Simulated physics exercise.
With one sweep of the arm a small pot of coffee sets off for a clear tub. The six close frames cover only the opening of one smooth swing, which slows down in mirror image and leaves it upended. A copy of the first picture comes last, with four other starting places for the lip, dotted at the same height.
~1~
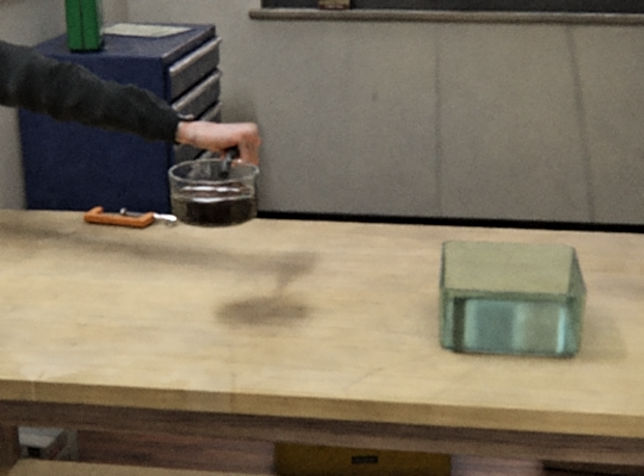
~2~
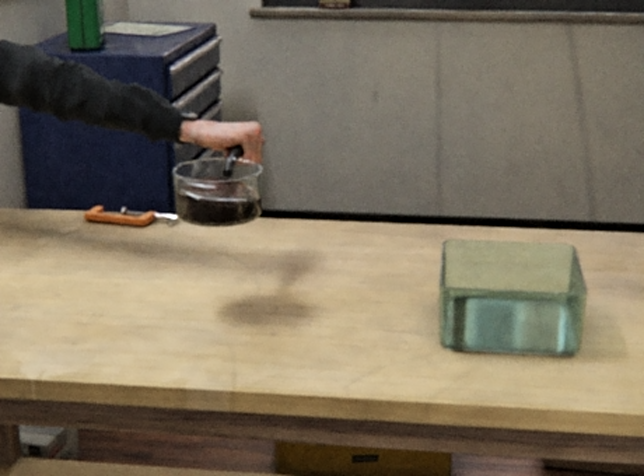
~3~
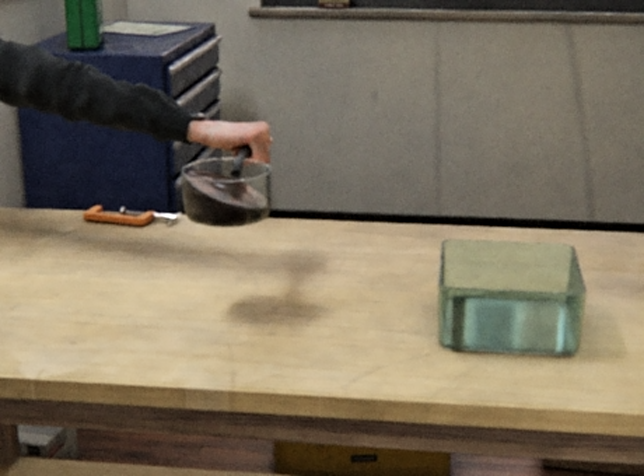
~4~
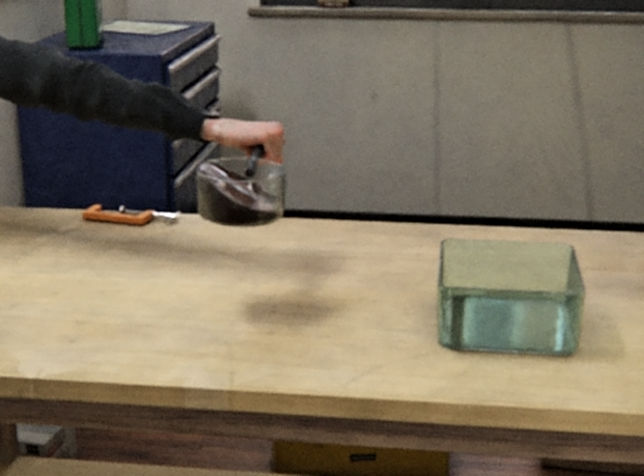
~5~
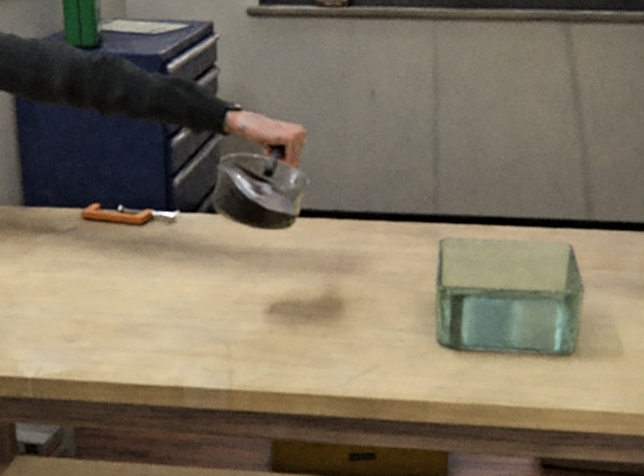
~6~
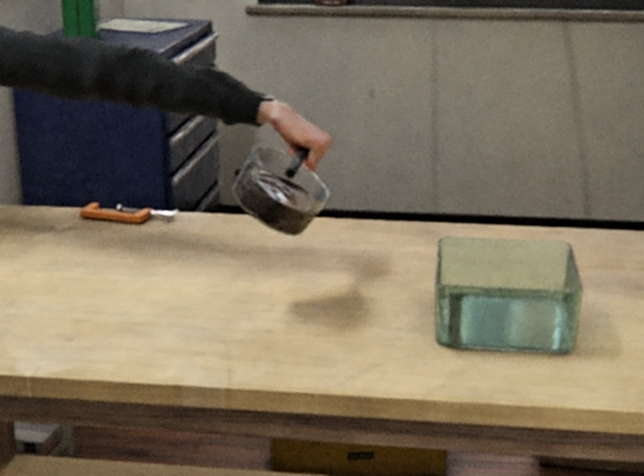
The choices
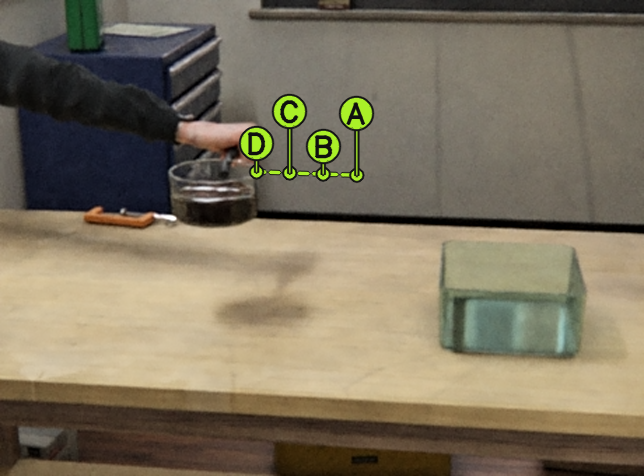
A hand carries a small glass pot of dark liquid rightward above a table, then tilts it.
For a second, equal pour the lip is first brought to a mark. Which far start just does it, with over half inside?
Go for C.
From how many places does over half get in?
Three of them.
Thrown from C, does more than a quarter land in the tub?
Yes, clearly.
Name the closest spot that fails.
That would be D.
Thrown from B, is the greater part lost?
No, not at all.
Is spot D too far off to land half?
Yes, it does.
On the marked copy, A at (356, 175); B at (323, 174); C at (289, 173); D at (256, 171).
Choosing A, about 88 % lands in the tub, 6 % falls short and 6 % goes beside or beyond.
Choosing B, about 73 % lands in the tub, 10 % falls short and 17 % goes beside or beyond.
Choosing C, about 67 % lands in the tub, 9 % falls short and 24 % goes beside or beyond.
Choosing D, about 20 % lands in the tub, 75 % falls short and 5 % goes beside or beyond.
